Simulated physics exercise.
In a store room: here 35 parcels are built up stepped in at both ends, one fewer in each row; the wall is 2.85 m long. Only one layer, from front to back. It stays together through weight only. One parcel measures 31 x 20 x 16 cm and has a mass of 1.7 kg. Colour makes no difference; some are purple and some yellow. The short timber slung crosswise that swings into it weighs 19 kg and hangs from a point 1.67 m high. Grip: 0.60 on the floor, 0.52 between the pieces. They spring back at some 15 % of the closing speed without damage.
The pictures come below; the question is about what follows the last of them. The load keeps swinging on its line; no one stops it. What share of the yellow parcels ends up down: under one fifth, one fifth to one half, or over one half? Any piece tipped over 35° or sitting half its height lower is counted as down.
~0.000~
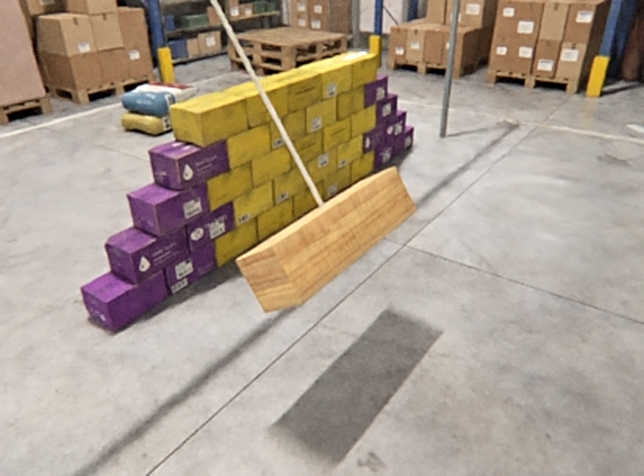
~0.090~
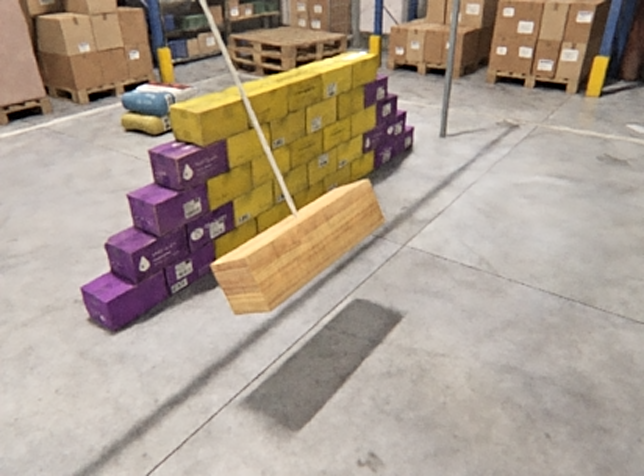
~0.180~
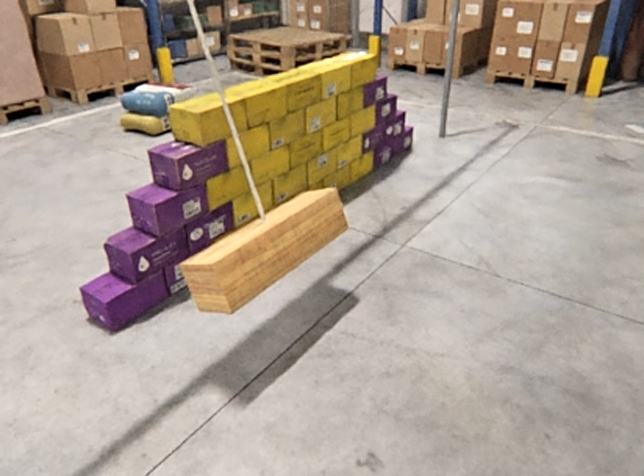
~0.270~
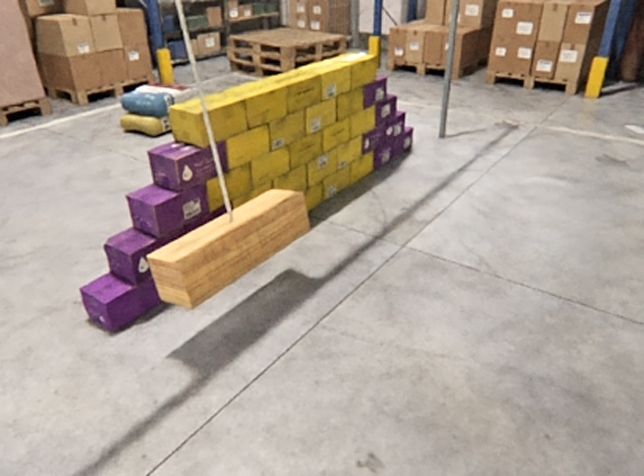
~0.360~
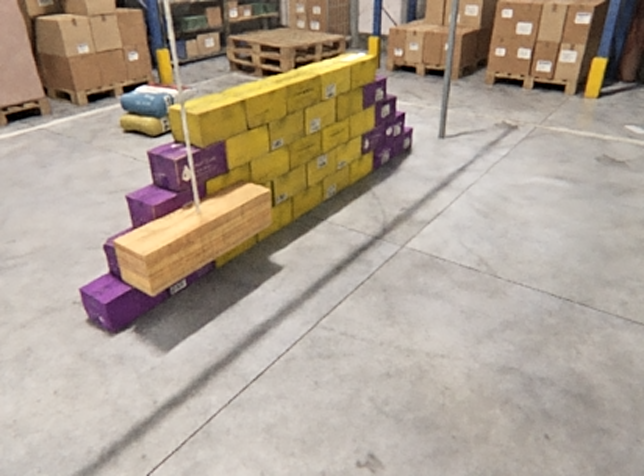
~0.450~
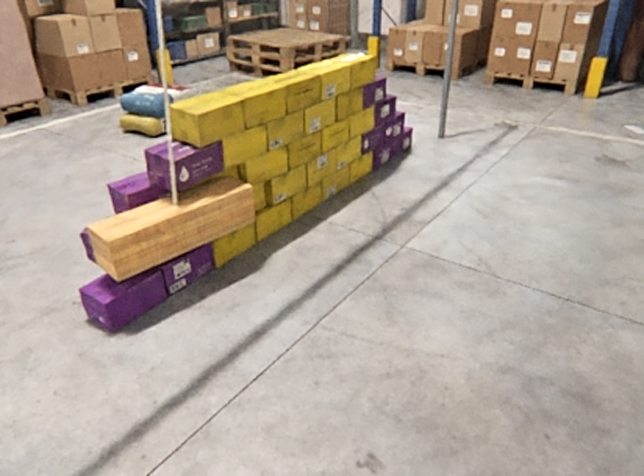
Under one fifth.
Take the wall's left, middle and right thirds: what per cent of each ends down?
Per cent - left 50, middle 0, right 0.
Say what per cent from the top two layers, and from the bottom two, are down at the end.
The top part comes to 20 per cent, the bottom part to 10 per cent.
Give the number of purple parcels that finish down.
Purple: 4.
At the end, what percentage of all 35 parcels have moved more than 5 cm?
Displaced: 25 %.
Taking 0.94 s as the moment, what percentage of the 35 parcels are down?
10 percent by then.
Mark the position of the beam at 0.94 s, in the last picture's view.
Look close to (119, 195).
After 0.56 s, line 12° past plumb; none of the 23 yellow parcels down (1 of 35 in all colours); top yellow parcel 25 mm from its place; top purple parcel 17° from how it stood.
After 0.94 s, line 21° past plumb; none of the 23 yellow parcels down (3 of 35 in all colours); top yellow parcel 40 mm from its place; top purple parcel 11° from how it stood.
After 1.92 s, line 12° before plumb; 1 of the 23 yellow parcels down (5 of 35 in all colours); top yellow parcel 41 mm from its place; top purple parcel on its side.
In the end (2.7 s), line 2° before plumb; 1 of the 23 yellow parcels down (5 of 35 in all colours); top yellow parcel 41 mm from its place; top purple parcel on its side. That is 4 per cent. From the last view, middles, top yellow parcel near (248, 103), top purple parcel near (309, 273).
